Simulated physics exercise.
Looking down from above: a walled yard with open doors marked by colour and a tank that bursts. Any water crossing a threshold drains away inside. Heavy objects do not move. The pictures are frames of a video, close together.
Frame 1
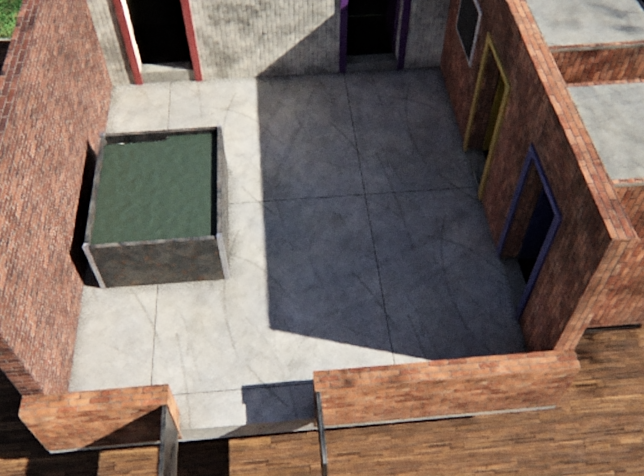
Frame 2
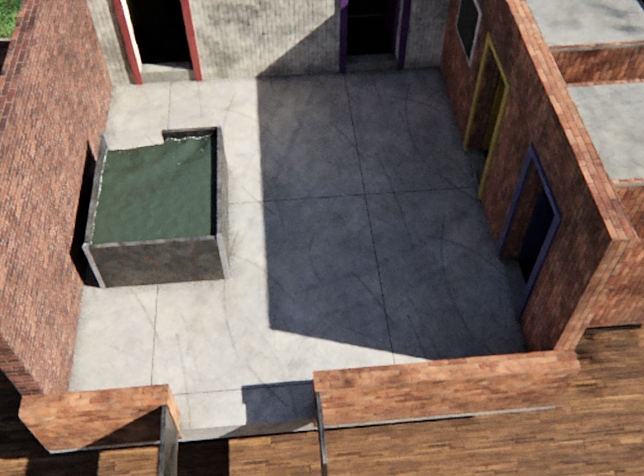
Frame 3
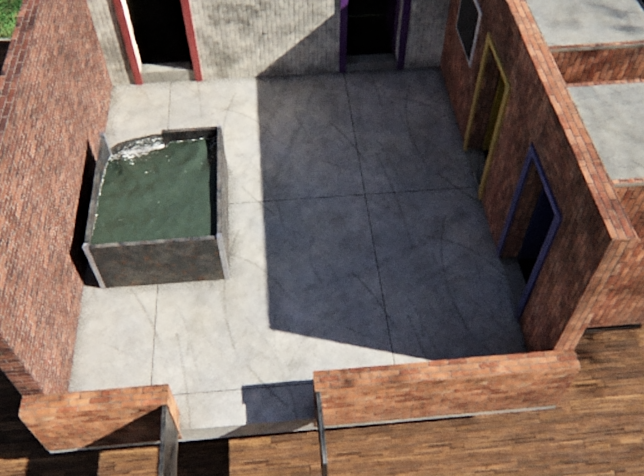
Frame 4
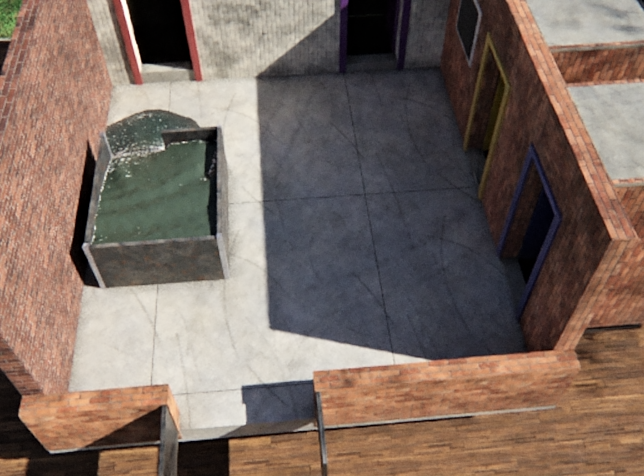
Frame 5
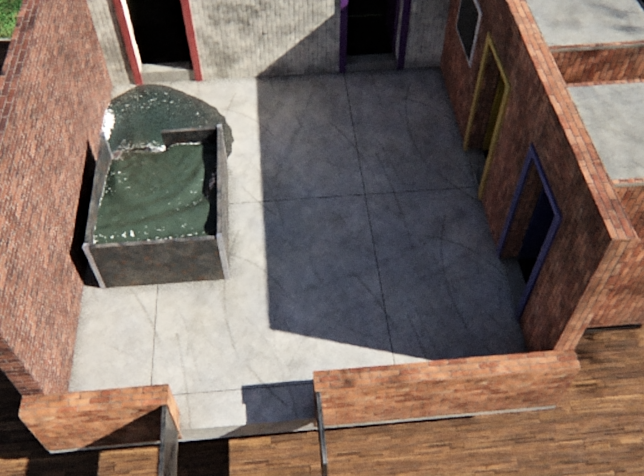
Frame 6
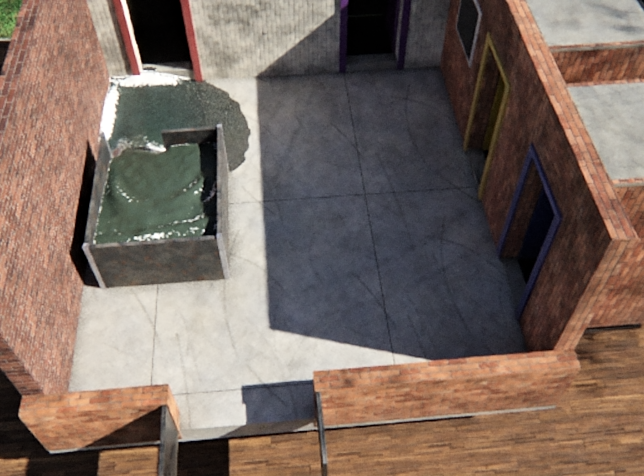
A roofless room with red brick walls and a pale grey concrete floor, partly in shadow, is seen from high above by a still camera. A grey open-topped tank of dark green water stands at the left, with red and purple doorways behind and yellow and blue ones at right. The water dips at the tank's far side, churns white, and spreads across the floor behind it.
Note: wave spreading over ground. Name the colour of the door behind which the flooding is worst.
Red.
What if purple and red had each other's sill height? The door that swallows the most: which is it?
My answer is the red one.
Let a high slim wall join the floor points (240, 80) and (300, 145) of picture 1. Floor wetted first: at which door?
It's the red one.
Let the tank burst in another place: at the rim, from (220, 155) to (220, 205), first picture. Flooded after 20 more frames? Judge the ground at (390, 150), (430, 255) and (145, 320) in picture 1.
Soaked, soaked, untouched.
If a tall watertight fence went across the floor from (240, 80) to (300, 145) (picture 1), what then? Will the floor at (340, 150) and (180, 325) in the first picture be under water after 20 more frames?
First spot unflooded, second spot unflooded.
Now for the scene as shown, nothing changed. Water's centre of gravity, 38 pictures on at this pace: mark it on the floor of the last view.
I reckon somewhere around (282, 177).
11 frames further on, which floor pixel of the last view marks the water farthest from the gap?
I'd say near (405, 73).
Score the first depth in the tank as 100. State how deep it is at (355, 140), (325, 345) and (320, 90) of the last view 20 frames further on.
About 4, 0, 10 %.
A moment on, water covers 15 % of the floor; purple door not reached, blue door not reached, yellow door not reached, red door some in.
Next, water covers 25 % of the floor; purple door wet at the sill, nothing in, blue door not reached, yellow door not reached, red door a lot in.
Then, water covers 50 % of the floor; purple door wet at the sill, nothing in, blue door not reached, yellow door wet at the sill, nothing in, red door a lot in.
Later, water covers 70 % of the floor; purple door wet at the sill, nothing in, blue door a trickle in, yellow door some in, red door a lot in.
In the end, water covers 90 % of the floor; purple door wet at the sill, nothing in, blue door some in, yellow door some in, red door a lot in; the red door has let in the most.
